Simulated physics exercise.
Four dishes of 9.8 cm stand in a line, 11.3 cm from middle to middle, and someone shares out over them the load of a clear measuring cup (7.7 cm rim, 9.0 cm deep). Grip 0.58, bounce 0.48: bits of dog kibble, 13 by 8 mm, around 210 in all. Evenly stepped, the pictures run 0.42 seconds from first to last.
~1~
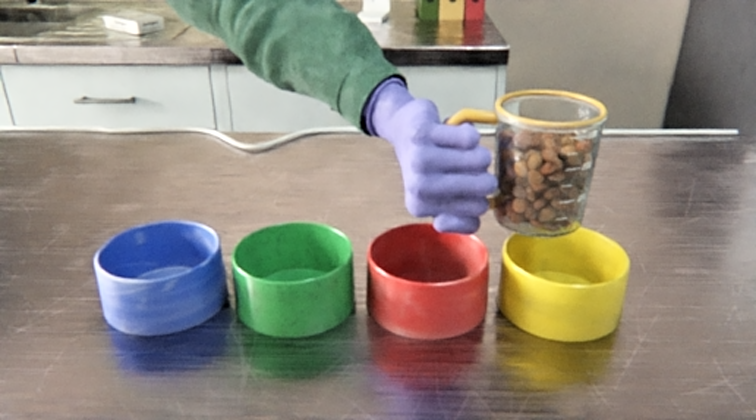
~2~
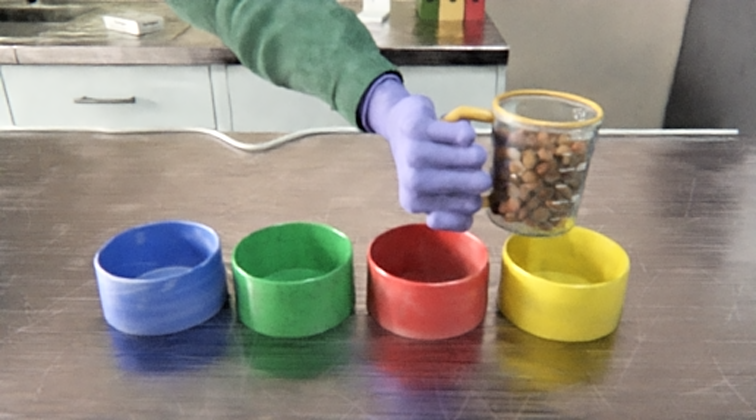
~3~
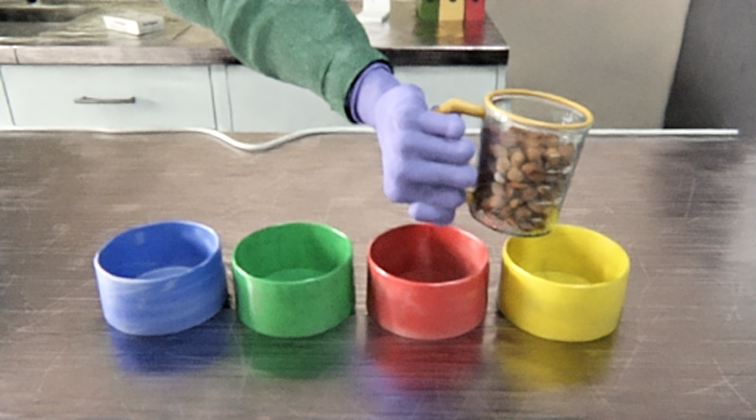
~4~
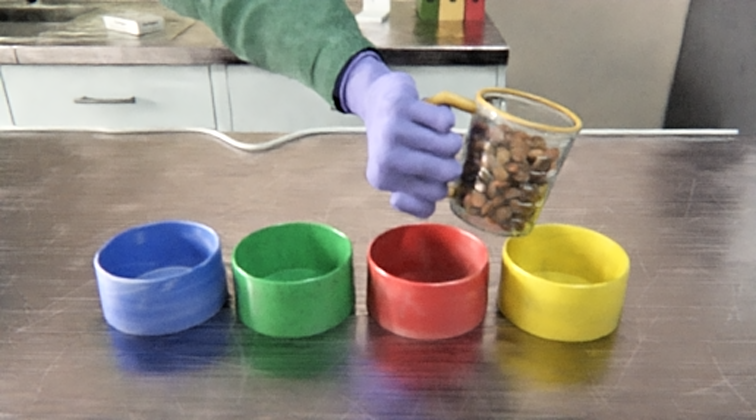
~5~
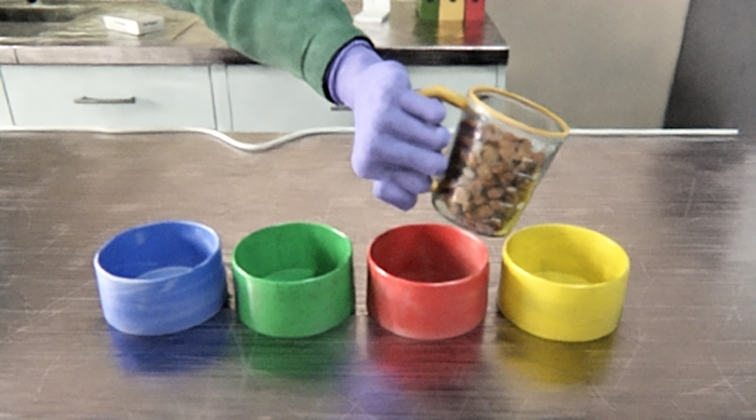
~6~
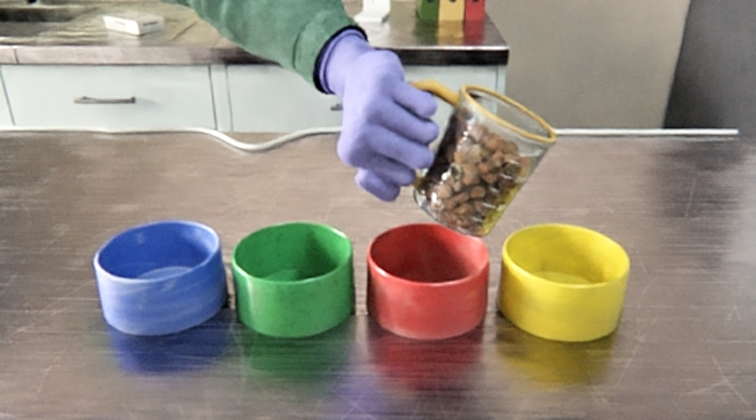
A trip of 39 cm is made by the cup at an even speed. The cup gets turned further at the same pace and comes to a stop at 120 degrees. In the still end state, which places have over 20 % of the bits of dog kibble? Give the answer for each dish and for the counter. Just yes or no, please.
In short: Red no, blue no, green yes, yellow no, counter no.
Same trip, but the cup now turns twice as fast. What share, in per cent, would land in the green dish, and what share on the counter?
The green dish 0, the counter 10.
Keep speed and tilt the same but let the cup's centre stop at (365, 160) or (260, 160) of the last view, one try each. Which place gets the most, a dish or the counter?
I'd bet on red for the first try and green for the second.
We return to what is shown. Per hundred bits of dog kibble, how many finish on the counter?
I'd put it near 10 per cent.
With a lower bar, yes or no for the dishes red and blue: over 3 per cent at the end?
Well, red gets a tick and blue gets a cross.
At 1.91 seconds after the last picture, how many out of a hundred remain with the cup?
My estimate is about 0 per cent.
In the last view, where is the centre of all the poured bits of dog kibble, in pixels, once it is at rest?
When it all comes to rest, the middle is near (295, 279).
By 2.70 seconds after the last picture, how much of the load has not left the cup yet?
About 0 percent.
Then, 1.14 s after the last picture, tilt 107 degrees; cup holds 85 %, red 5 %, green 5 %.
Then, 1.91 s after the last picture, tilt 120 degrees; cup holds 0 %, red 5 %, green 85 %.
Then, 2.70 s after the last picture, tilt 120 degrees; cup holds 0 %, red 5 %, green 85 %.
In the end, red 5 %, blue 0 %, green 85 %, yellow 0 %, counter 10 %.
